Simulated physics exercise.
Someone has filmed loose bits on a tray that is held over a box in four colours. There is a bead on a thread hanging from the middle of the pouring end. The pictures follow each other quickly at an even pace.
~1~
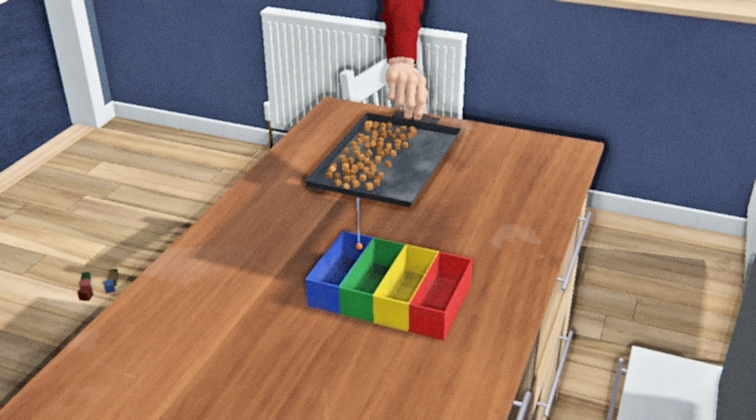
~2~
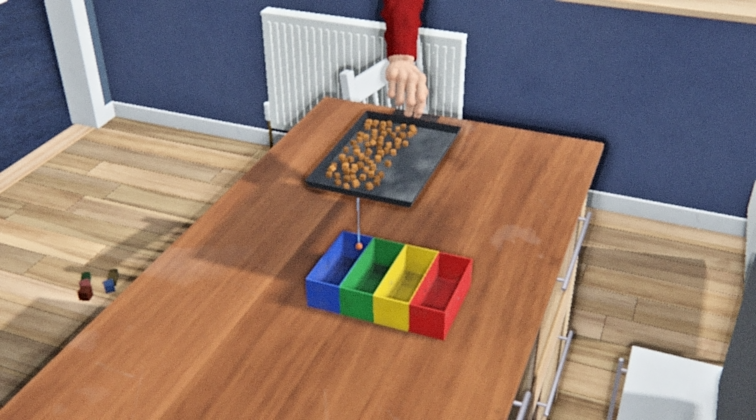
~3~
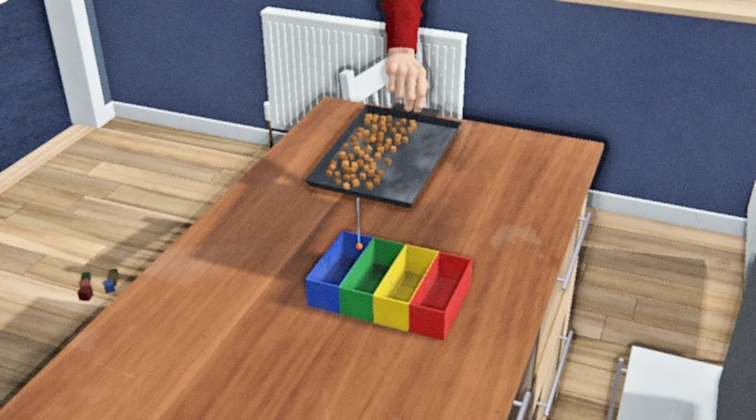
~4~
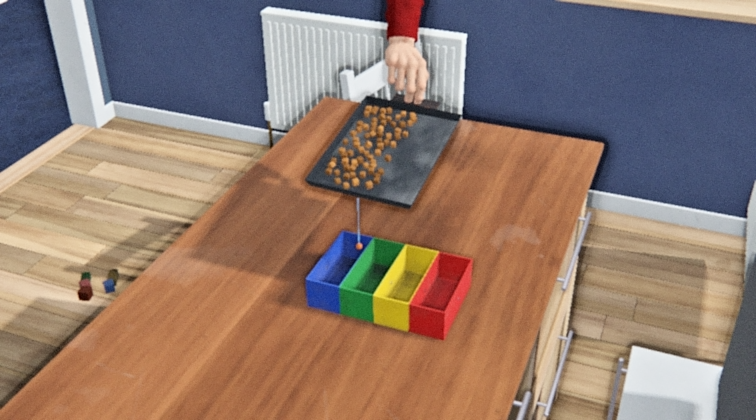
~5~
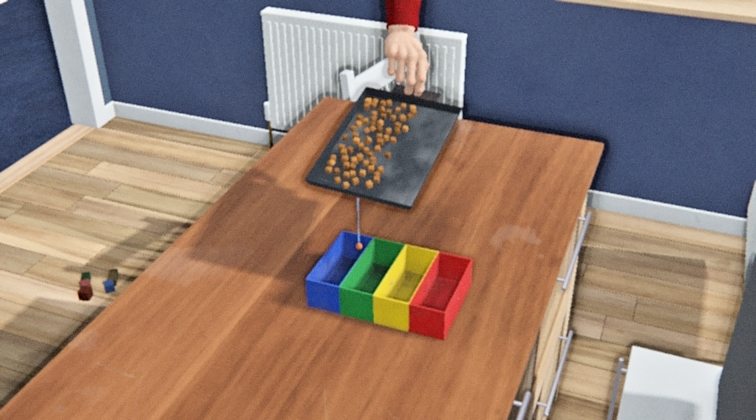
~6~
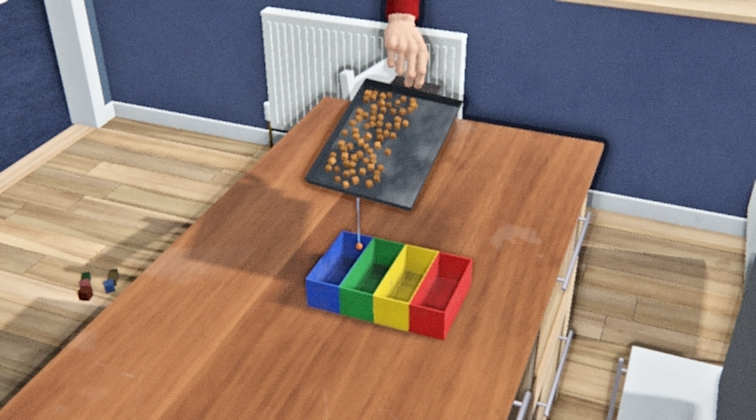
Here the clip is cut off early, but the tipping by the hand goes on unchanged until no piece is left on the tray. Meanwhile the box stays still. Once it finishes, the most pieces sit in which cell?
In the yellow cell.
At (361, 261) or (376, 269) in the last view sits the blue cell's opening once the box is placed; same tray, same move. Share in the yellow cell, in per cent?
Roughly 10 per cent, and 0 per cent.
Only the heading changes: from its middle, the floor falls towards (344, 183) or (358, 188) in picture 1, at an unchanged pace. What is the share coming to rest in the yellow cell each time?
I'd put it at some 0 % and then some 0 %.
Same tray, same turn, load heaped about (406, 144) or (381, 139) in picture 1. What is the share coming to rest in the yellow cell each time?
In order, about 60 and 50 in a hundred.
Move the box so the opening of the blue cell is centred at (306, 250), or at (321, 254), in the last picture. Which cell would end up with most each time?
The answer is the cell in red for the first try and the yellow cell for the second.
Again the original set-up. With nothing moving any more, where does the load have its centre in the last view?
Roughly at pixel (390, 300).
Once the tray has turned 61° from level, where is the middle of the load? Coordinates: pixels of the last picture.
Close to (377, 190).
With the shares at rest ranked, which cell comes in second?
That's that green cell.
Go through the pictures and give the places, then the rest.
In the first picture, corners of the pouring end (309, 180) and (410, 200), level; middle of the load (368, 153), brown sugar cubes; bead on its thread (359, 246); blue cell (323, 294); green cell (357, 302); yellow cell (391, 311); red cell (427, 319).
In the second picture, corners of the pouring end (309, 179) and (410, 200), level; middle of the load (368, 152).
In the third picture, corners of the pouring end (309, 179) and (410, 201), tipped barely, lowest at the right corner; middle of the load (368, 149).
In the fourth picture, corners of the pouring end (309, 178) and (410, 202), tipped a little, lowest at the right corner; middle of the load (368, 145).
In the fifth picture, corners of the pouring end (309, 178) and (410, 204), tipped a little, lowest at the right corner; middle of the load (368, 141).
In the sixth picture, corners of the pouring end (309, 178) and (410, 205), tipped clearly, lowest at the right corner; middle of the load (368, 137); blue cell (323, 294); green cell (357, 302); yellow cell (391, 311); red cell (427, 319).
Just after the last frame, tray tipped steeply; the larger part on the tray; about a tenth falling or outside the box.
A moment on, tray tipped right over; roughly a quarter on the tray; roughly a third in the yellow cell; about a tenth in the green cell; about a tenth in the blue cell; roughly a quarter falling or outside the box.
Further on, tray tipped past a quarter turn; roughly half in the yellow cell; roughly a quarter in the green cell; about a tenth in the blue cell; just a few falling or outside the box.
When it is over, tray tipped past a quarter turn; roughly half in the yellow cell; roughly a quarter in the green cell; about a tenth in the blue cell; not one in the red cell; just a few outside the box.
